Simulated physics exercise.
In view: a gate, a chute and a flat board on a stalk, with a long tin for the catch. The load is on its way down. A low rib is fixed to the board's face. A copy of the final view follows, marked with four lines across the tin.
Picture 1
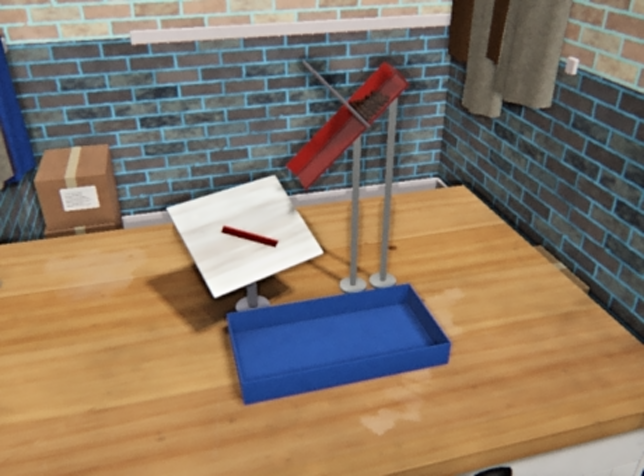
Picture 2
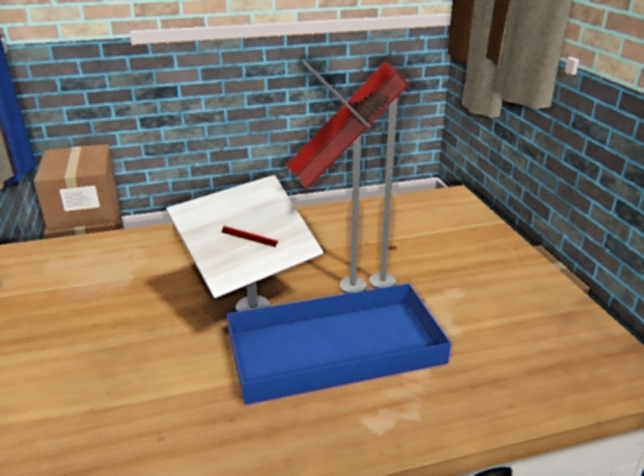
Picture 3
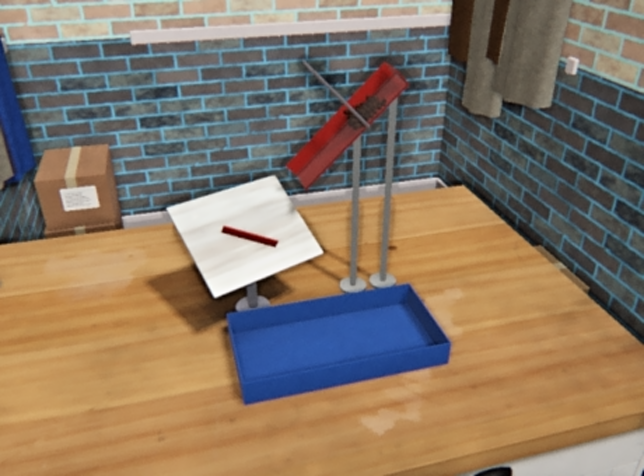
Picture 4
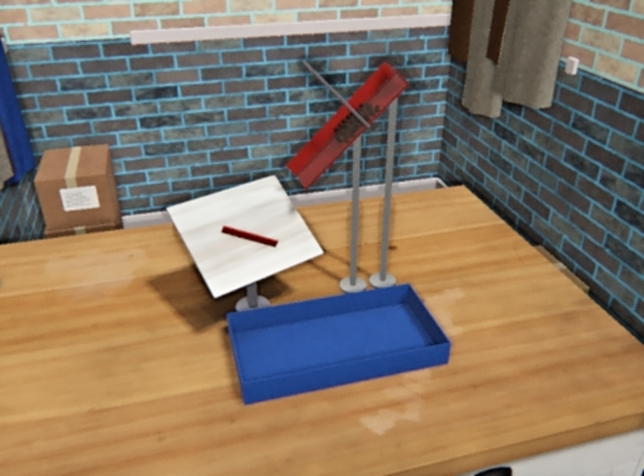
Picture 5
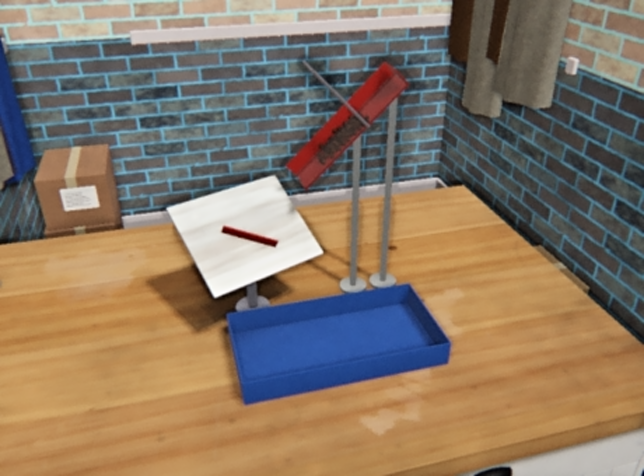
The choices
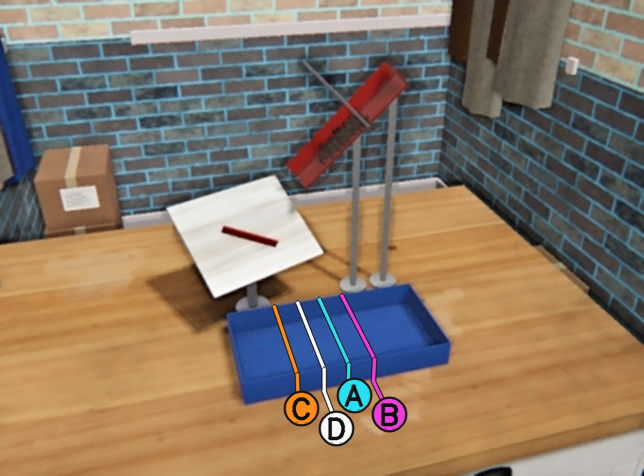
Wooden worktop by brick walls, small dark pieces sliding down a sloping red chute beside a tilted white board and blue tray.
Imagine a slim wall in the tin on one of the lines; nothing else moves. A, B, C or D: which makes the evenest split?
Use line A.
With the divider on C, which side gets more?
More lands on the right.
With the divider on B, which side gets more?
Left.
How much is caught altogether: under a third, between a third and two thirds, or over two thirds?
It is over two thirds.
On the marked copy, line A crosses the front rim at (348, 363); line B crosses the front rim at (374, 358); line C crosses the front rim at (297, 373); line D crosses the front rim at (323, 368).
If A is chosen, of what is caught, roughly half on the left of the divider, roughly half on the right.
If B is chosen, of what is caught, almost all on the left of the divider, just a few on the right.
If C is chosen, of what is caught, about a tenth on the left of the divider, almost all on the right.
If D is chosen, of what is caught, about a tenth on the left of the divider, almost all on the right.
